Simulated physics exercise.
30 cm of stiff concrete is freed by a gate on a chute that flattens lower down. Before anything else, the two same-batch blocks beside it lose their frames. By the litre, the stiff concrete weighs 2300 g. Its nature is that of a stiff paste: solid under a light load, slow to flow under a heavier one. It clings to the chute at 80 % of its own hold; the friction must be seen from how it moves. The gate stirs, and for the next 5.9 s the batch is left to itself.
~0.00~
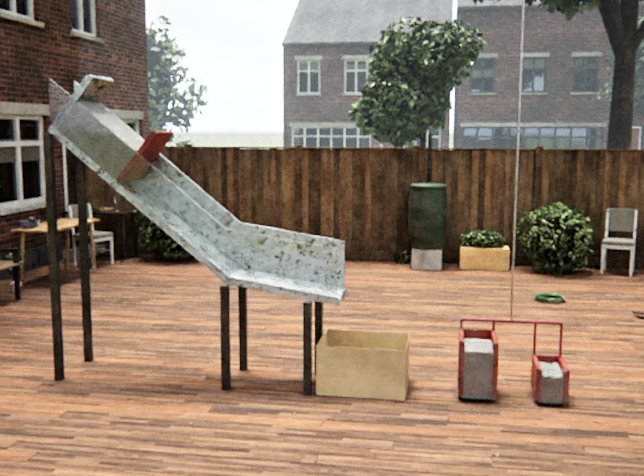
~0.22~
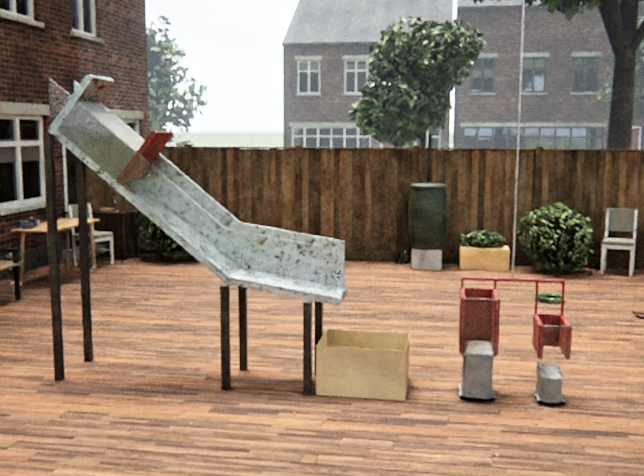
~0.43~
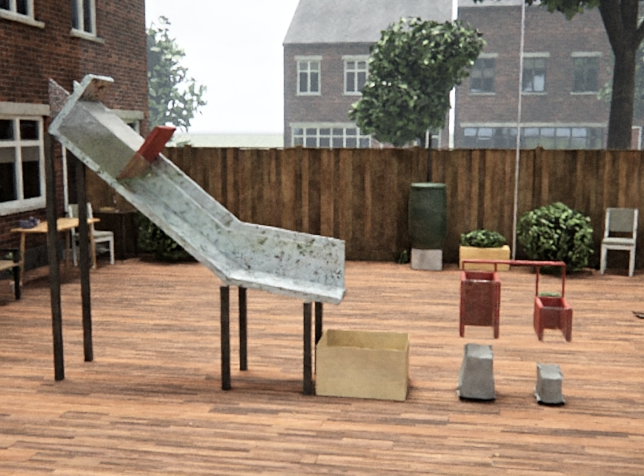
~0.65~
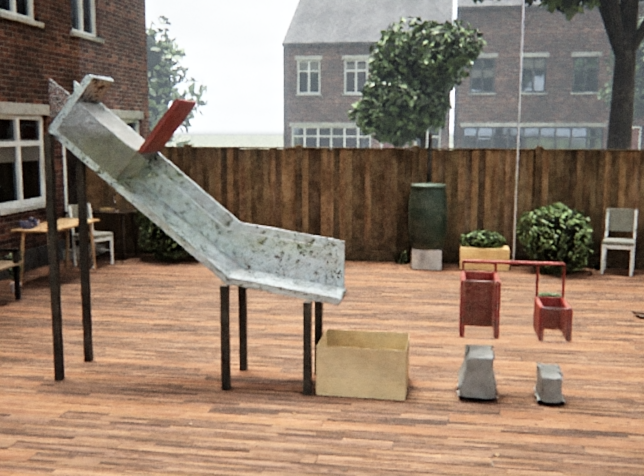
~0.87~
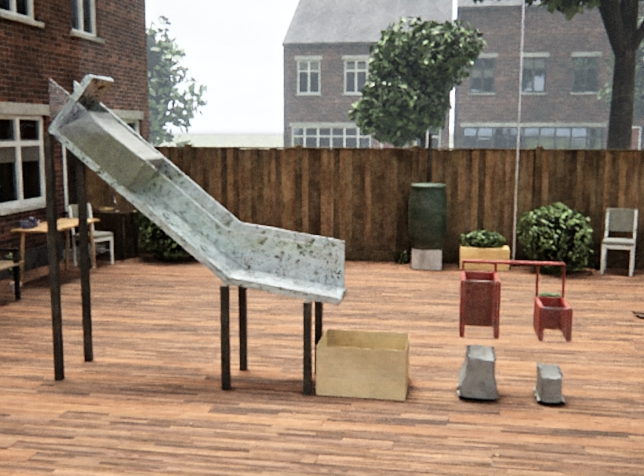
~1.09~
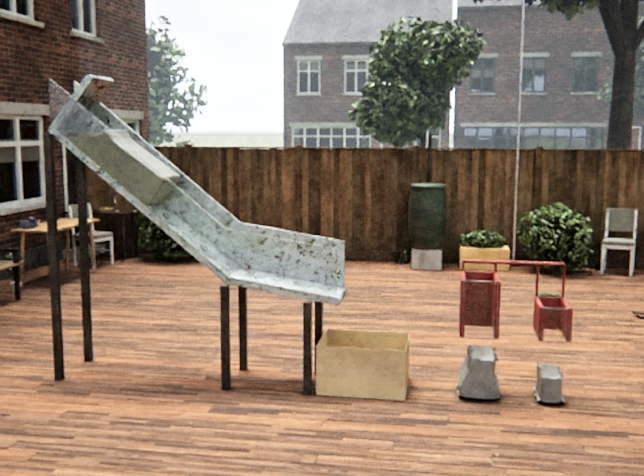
At the start, a grey mass rests behind a red gate on a raised, sloping chute, while two red casings lift off grey blocks at right. The taller block sags slightly as the gate swings up out of view, and then the mass slides a short way down the chute.
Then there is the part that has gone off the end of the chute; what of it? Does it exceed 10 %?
No.
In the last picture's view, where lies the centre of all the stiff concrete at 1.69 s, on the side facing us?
It comes out near (191, 229), give or take.
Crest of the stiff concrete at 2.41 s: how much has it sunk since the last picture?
I'd say near 4.5 centimetres.
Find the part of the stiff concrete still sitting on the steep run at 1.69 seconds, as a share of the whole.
I'd put it at some 90 in a hundred.
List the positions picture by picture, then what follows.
Front end of the stiff concrete at (135, 153); test blocks 38 cm, 21 cm high (left to right), in the first frame.
Front end of the stiff concrete at (135, 153); test blocks 36 cm, 21 cm high (left to right), in the second frame.
Front end of the stiff concrete at (135, 153); test blocks 33 cm, 21 cm high (left to right), in the third frame.
Front end of the stiff concrete at (136, 153); test blocks 33 cm, 21 cm high (left to right), in the fourth frame.
Front end of the stiff concrete at (144, 162); test blocks 33 cm, 21 cm high (left to right), in the fifth frame.
Front end of the stiff concrete at (163, 181); test blocks 32 cm, 21 cm high (left to right), in the sixth frame.
By 1.69 s, 88 % is on the steep run, 12 % on the flatter one and 0 % past the end.
By 2.41 s, 37 % is on the steep run, 63 % on the flatter one and 0 % past the end.
By 3.13 s, 37 % is on the steep run, 63 % on the flatter one and 0 % past the end.
By 3.85 s, 37 % is on the steep run, 63 % on the flatter one and 0 % past the end.
By 6.31 s, at the end, 37 % is on the steep run, 63 % on the flatter one and 0 % past the end.
